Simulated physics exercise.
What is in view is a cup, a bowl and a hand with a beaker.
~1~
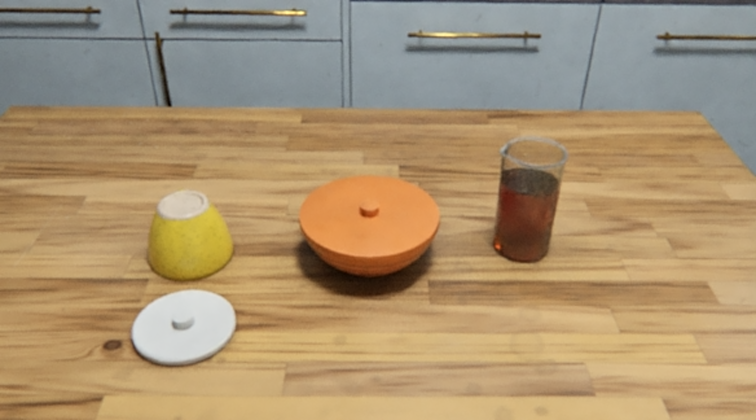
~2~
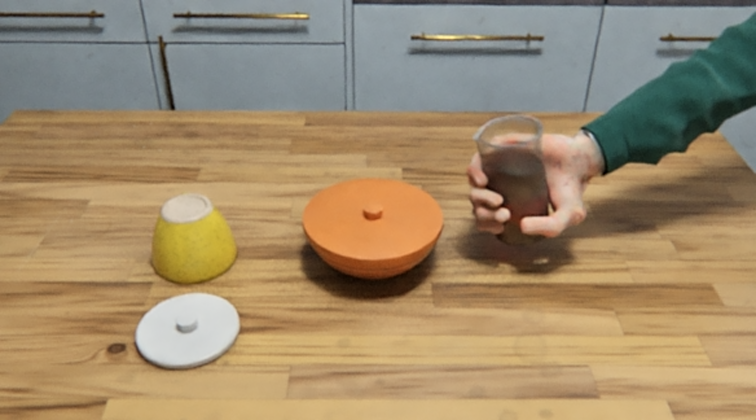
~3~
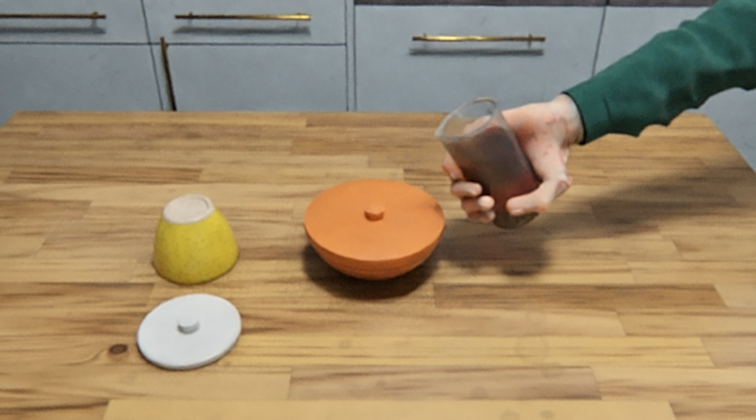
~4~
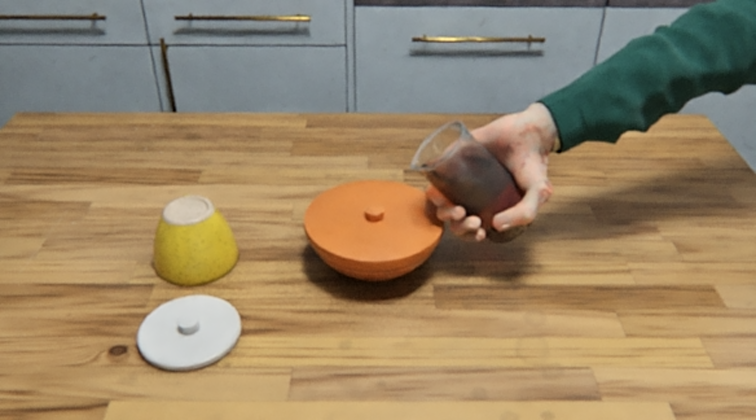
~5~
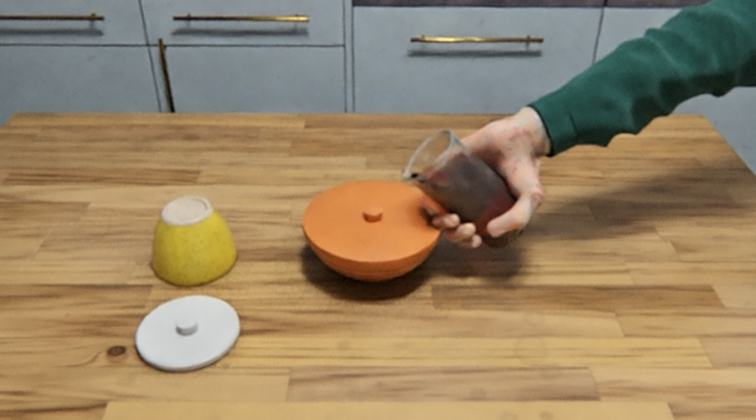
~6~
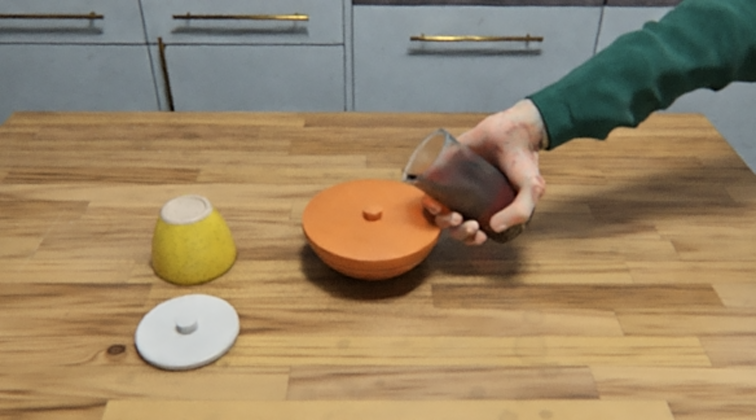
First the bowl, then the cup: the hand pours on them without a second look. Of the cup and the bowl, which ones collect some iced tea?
At the end, the cup does not contain it, the bowl does not contain it.
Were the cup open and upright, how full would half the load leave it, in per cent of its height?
Around 55 %.
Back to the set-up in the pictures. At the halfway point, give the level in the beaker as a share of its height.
I make it close to 35 per cent.
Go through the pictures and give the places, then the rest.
All stand on the top; beaker (528, 200) about two thirds full; bowl (369, 240) with its lid on; cup (188, 231) upside down, in the first picture.
The hand lifts the beaker; beaker about two thirds full, surface at (514, 162); bowl (373, 243) with its lid on, in the second picture.
Tilting; beaker (494, 164) tipped 30° with all of its load; cup (193, 236) upside down, in the third picture.
No stream yet; beaker (475, 183) tipped 40° with all of its load; bowl (374, 244) with its lid on, in the fourth picture.
Still nothing leaves it; beaker (469, 190) tipped 45° with all of its load; cup (192, 237) upside down, in the fifth picture.
On the point of pouring; beaker (470, 187) tipped 50° with all of its load; bowl (372, 244) with its lid on; cup (191, 236) upside down, in the sixth picture.
Soon after, it hits the lid of the bowl and runs off.
Later, it runs off the upturned base of the cup.
In the end, the bowl is empty, in a puddle; the cup is empty, in a puddle.
